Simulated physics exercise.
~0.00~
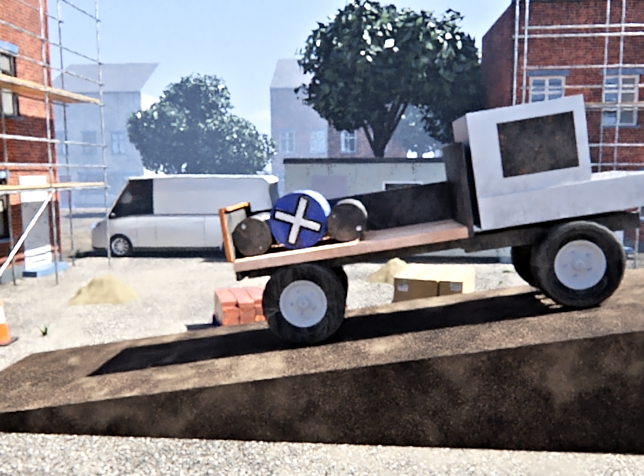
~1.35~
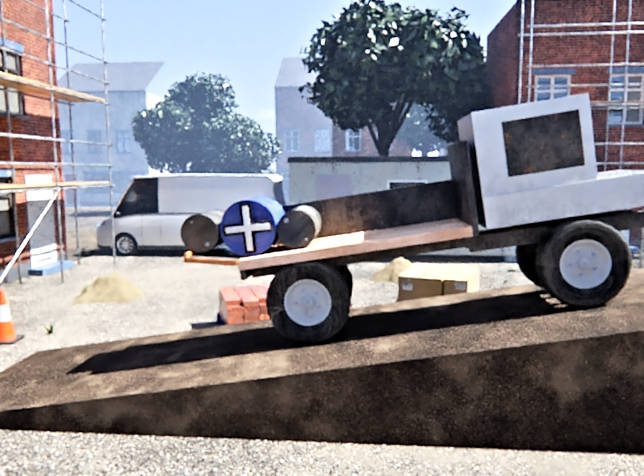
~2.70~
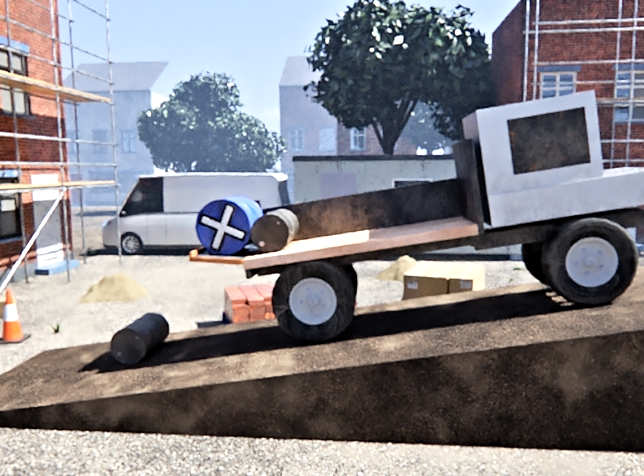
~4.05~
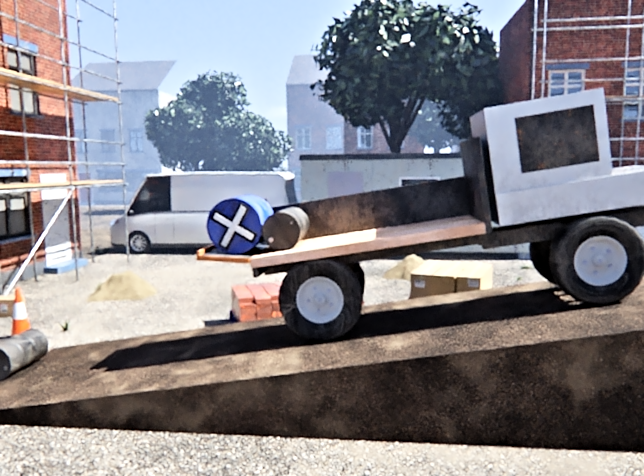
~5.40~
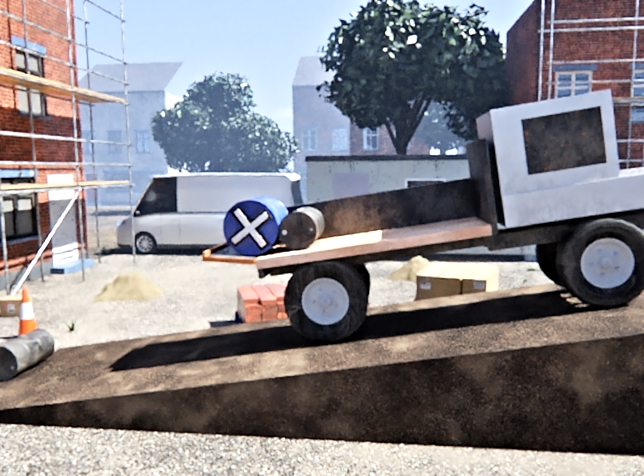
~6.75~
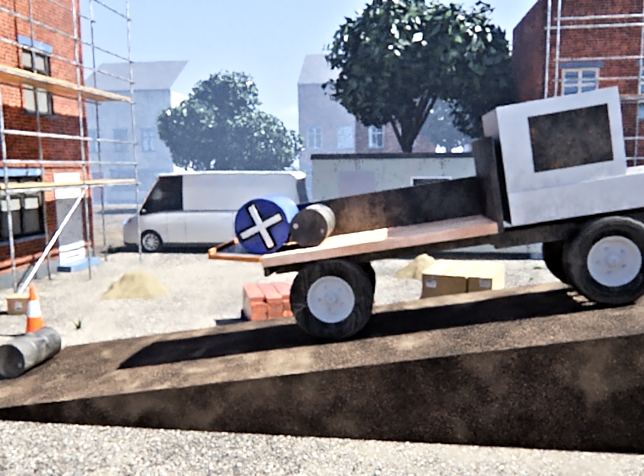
A pale, blocky pick-up stands on a dark sloping ramp in a building yard, seen from the side, with brick buildings in scaffolding, trees and a white van behind. Three drums lie at the left, lower end of its open bed, the middle one blue with a white cross. The tailgate drops and the drums roll left. The leftmost dark drum falls off, rolls down the ramp and comes to rest beside an orange cone. The blue drum stops on the lowered gate, then rolls slightly back right against the other dark drum, staying on the truck.
